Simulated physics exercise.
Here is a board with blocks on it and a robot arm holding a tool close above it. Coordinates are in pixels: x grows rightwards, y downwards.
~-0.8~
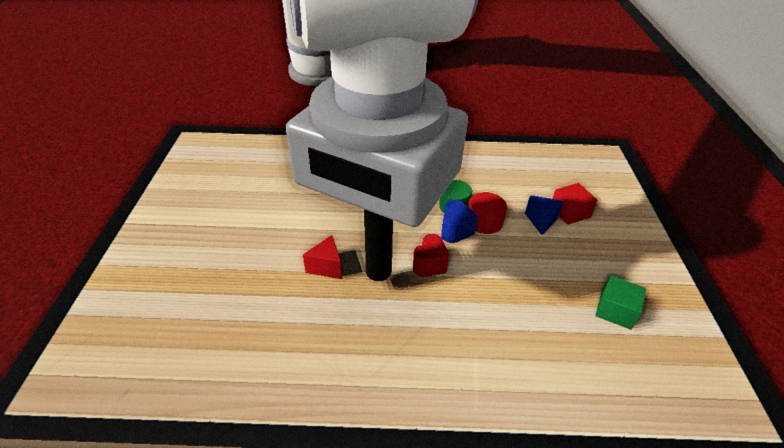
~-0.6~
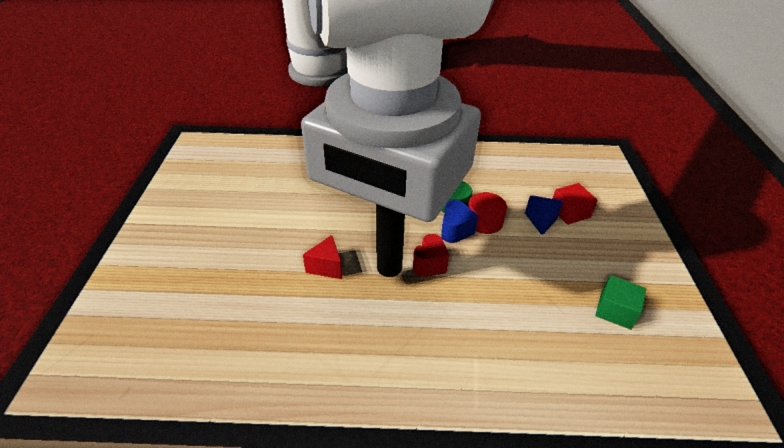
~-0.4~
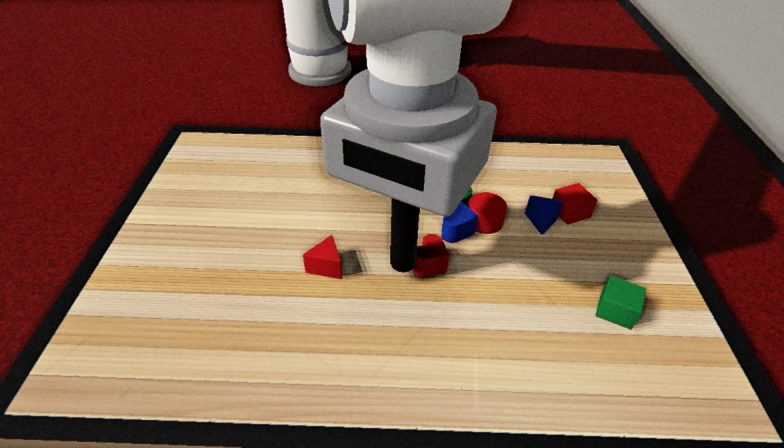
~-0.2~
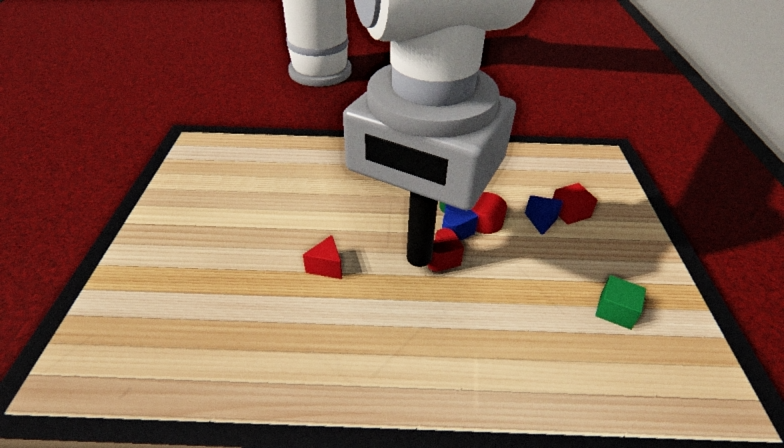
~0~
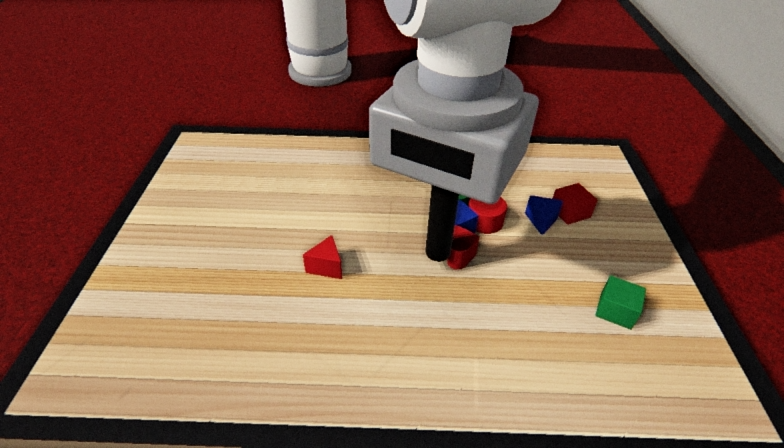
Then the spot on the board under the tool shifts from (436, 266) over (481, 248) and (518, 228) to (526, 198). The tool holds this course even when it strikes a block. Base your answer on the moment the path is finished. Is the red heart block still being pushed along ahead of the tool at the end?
Going by the path, no.
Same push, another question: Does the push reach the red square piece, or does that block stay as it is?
In the end it has been moved.
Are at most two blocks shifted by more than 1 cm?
In short: No.
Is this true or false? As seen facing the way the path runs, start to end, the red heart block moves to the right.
That statement is accurate.
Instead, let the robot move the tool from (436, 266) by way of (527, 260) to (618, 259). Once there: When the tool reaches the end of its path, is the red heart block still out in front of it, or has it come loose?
The tool will have lost it.
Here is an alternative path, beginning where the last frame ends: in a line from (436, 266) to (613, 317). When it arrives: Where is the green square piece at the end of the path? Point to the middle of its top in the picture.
Near (653, 296).
On the path given first. One third of the way, tool at (483, 235); red heart block at (503, 222), turned 20° anticlockwise; red circle at (492, 199).
Two thirds of the way, tool at (522, 215); red heart block at (543, 204), turned 15° anticlockwise; red circle at (496, 194); blue triangular block at (564, 196); red square piece at (591, 188).
At the end, tool at (530, 186); red heart block at (554, 193), turned 35° clockwise; red circle at (496, 194); blue triangular block at (577, 193); red square piece at (603, 185).
